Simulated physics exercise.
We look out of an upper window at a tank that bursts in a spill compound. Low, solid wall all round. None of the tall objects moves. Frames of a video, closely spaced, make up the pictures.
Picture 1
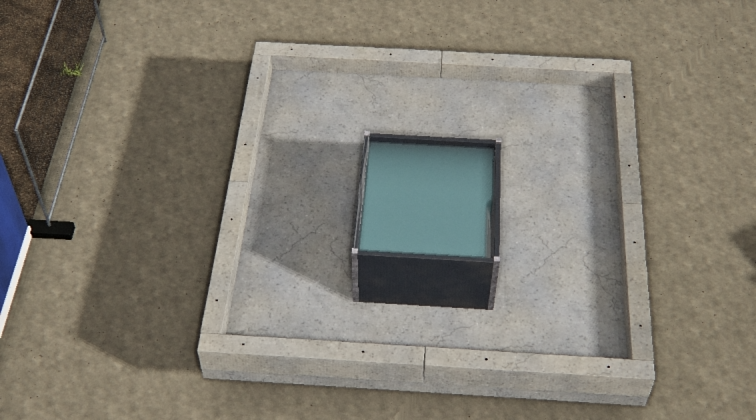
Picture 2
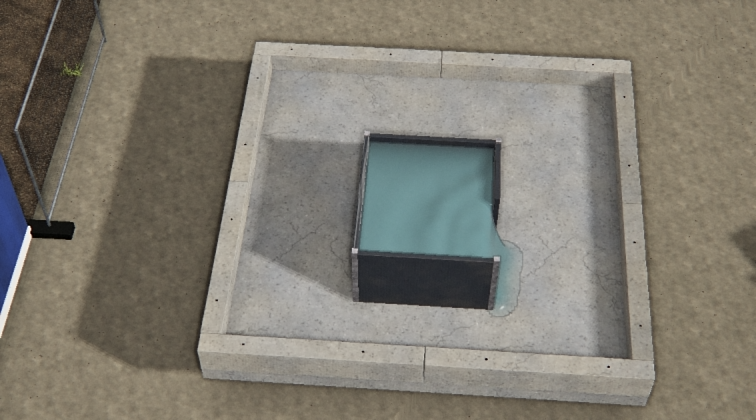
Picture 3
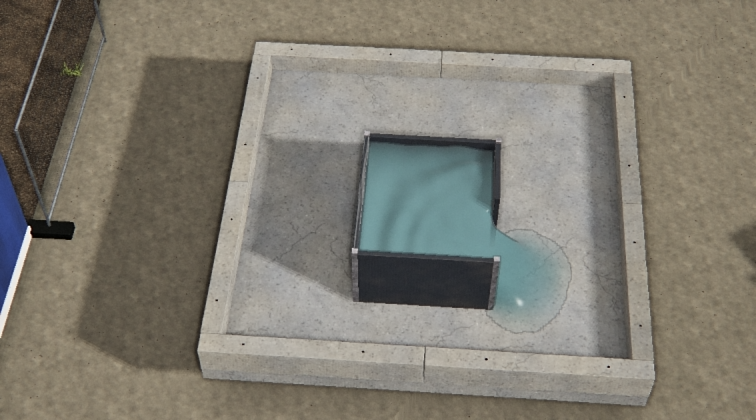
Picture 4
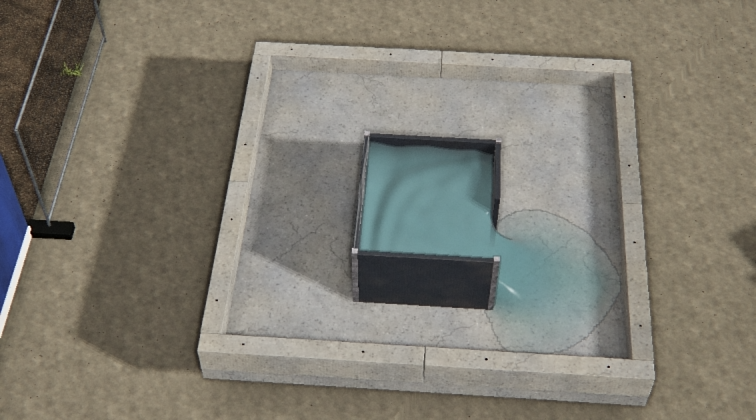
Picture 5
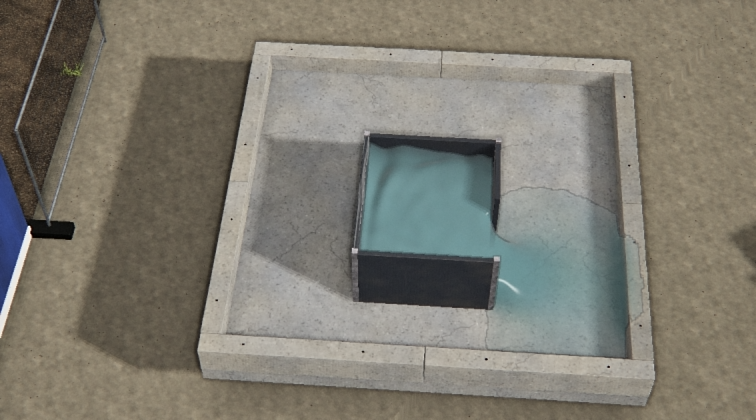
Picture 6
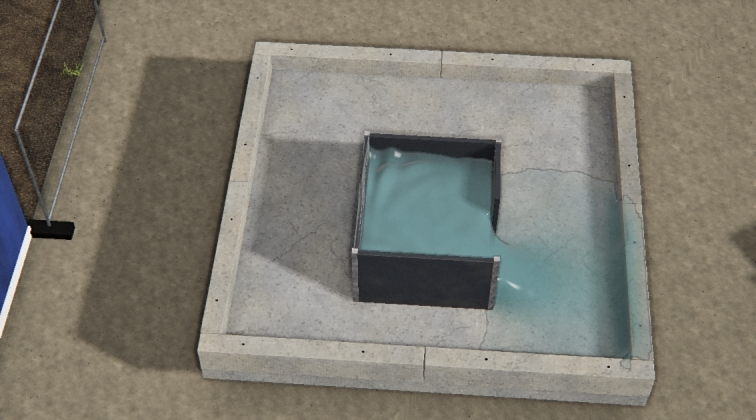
The video shows a dark, open tank of still water inside a low-walled concrete compound; water then pours from a gap in its right side, spreads across the floor to the right-hand wall and extends along it.
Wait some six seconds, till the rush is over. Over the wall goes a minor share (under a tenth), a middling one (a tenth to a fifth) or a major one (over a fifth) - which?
It ends up having lost one tenth to one fifth.
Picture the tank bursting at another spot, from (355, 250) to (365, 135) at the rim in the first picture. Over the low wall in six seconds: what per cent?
Some 22 in a hundred.
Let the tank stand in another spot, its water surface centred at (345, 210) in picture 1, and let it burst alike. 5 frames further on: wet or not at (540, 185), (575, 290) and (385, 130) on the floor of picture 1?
First spot submerged, second spot submerged, third spot spared.
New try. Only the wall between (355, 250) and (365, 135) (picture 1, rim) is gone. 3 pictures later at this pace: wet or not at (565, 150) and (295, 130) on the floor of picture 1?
Taking them as listed, I'd say unwetted and drenched.
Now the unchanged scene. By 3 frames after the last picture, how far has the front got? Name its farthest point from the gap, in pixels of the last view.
The front should reach about (601, 138).
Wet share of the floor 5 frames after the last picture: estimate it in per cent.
Some 25 per cent.
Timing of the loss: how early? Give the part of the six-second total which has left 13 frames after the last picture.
Estimated share: Close to 95 %.
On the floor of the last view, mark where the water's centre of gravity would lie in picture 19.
Close to (492, 240).
A moment on, water covers 25 % of the floor; the low wall has let 1 % over.
Next, water covers 25 % of the floor; the low wall has let 4 % over.
Then, water covers 45 % of the floor; the low wall has let 13 % over.
Later, water covers 65 % of the floor; the low wall has let 13 % over.
In the end, water covers 80 % of the floor; the low wall has let 13 % over.
